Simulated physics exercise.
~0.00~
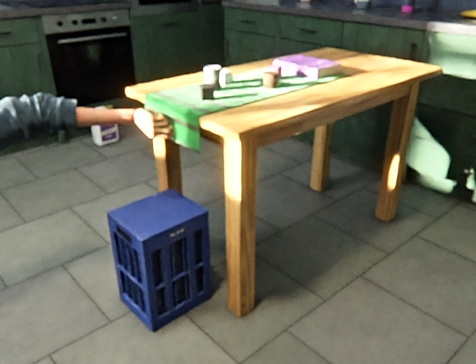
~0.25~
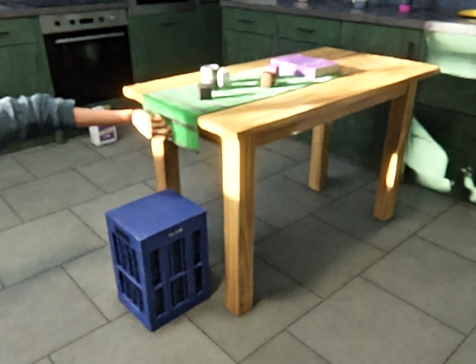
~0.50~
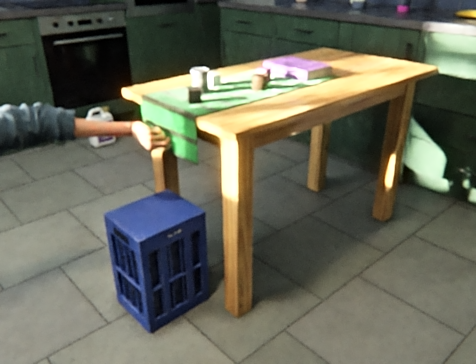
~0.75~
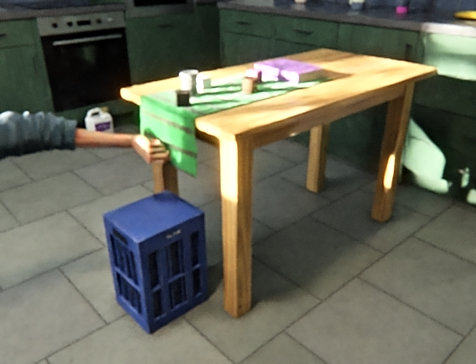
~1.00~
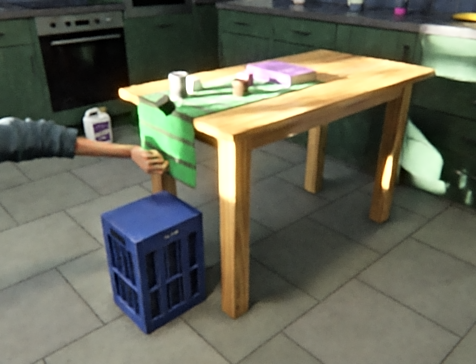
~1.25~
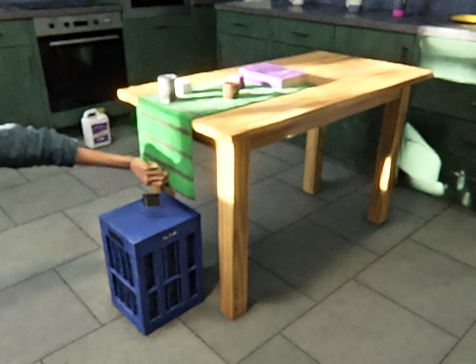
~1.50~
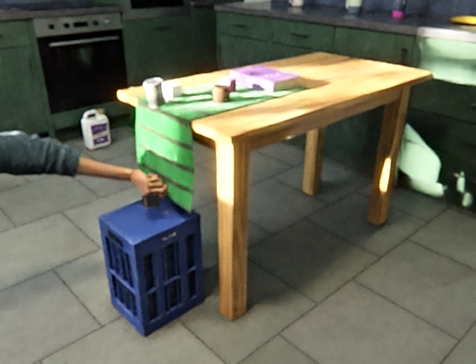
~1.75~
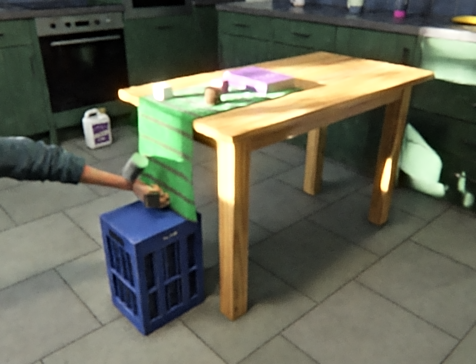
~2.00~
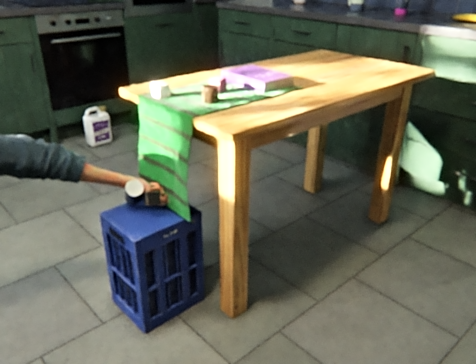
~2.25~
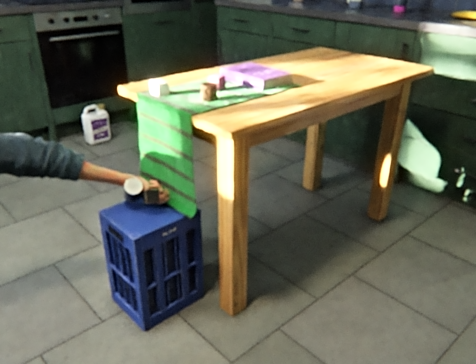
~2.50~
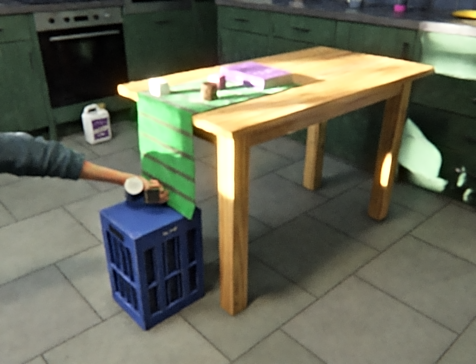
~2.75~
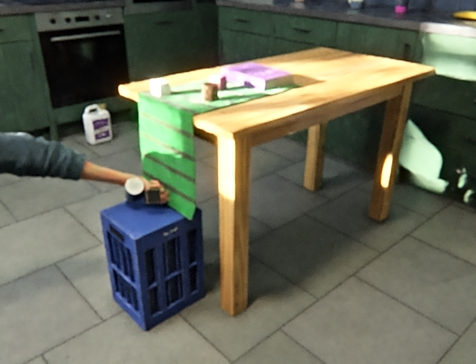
In a kitchen, a hand pulls a green scarf down, dropping two small items onto a crate.
